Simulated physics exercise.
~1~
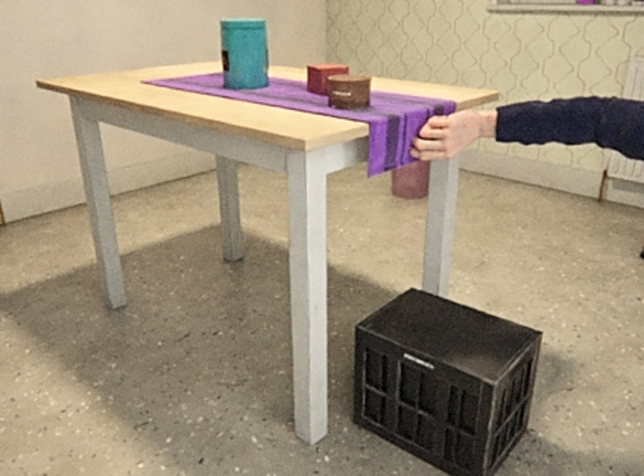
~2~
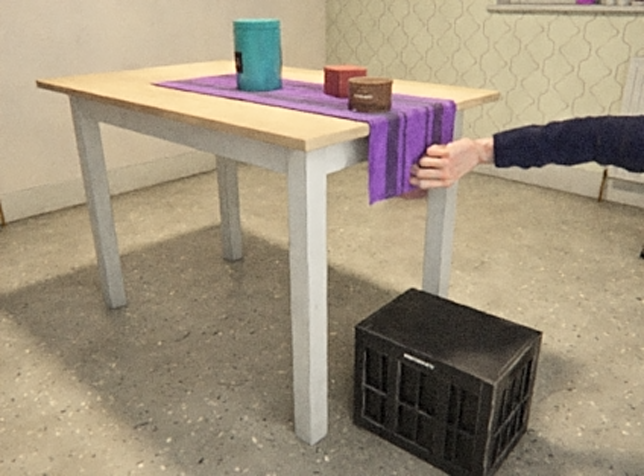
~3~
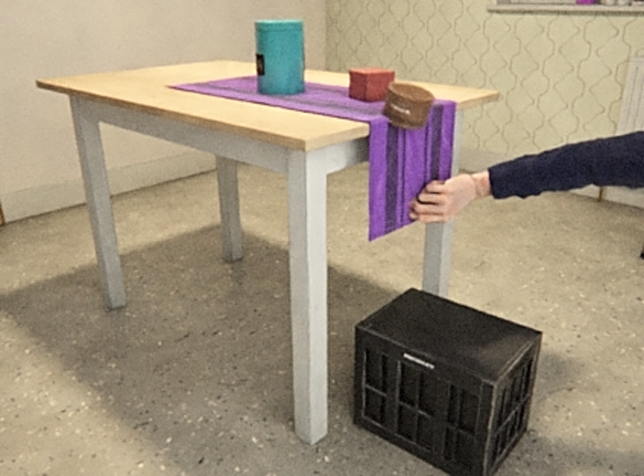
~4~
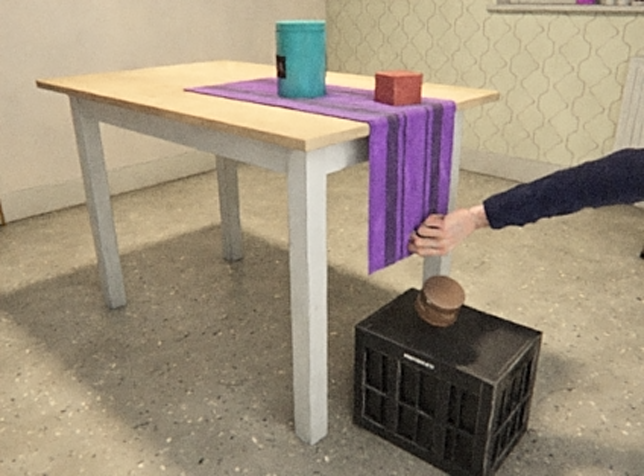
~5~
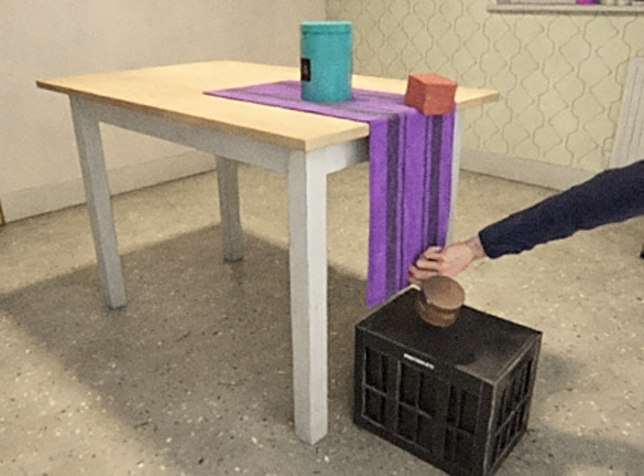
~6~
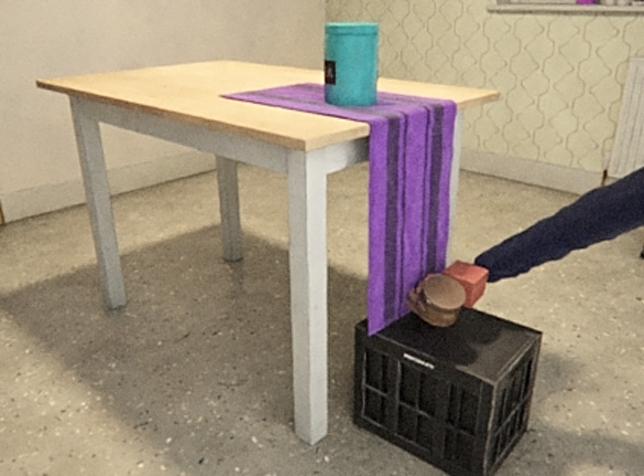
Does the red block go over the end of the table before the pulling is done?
Yes, the red block is carried over the end on the cloth and drops down to the crate, where the brown tub has already fallen.
The clip opens on a table where a turquoise canister, a red block and a brown tub sit on a striped purple cloth, with a black crate on the floor below. A hand at the right pulls the cloth down over the table's end, and all three items ride along to the right. The brown tub tips over the edge first and drops onto the crate. The hand keeps pulling, and the red block reaches the edge, tilts and falls too. Finally the cloth's hem rests on the crate, the block and tub are down by the hand, and the canister still stands upright on the table.
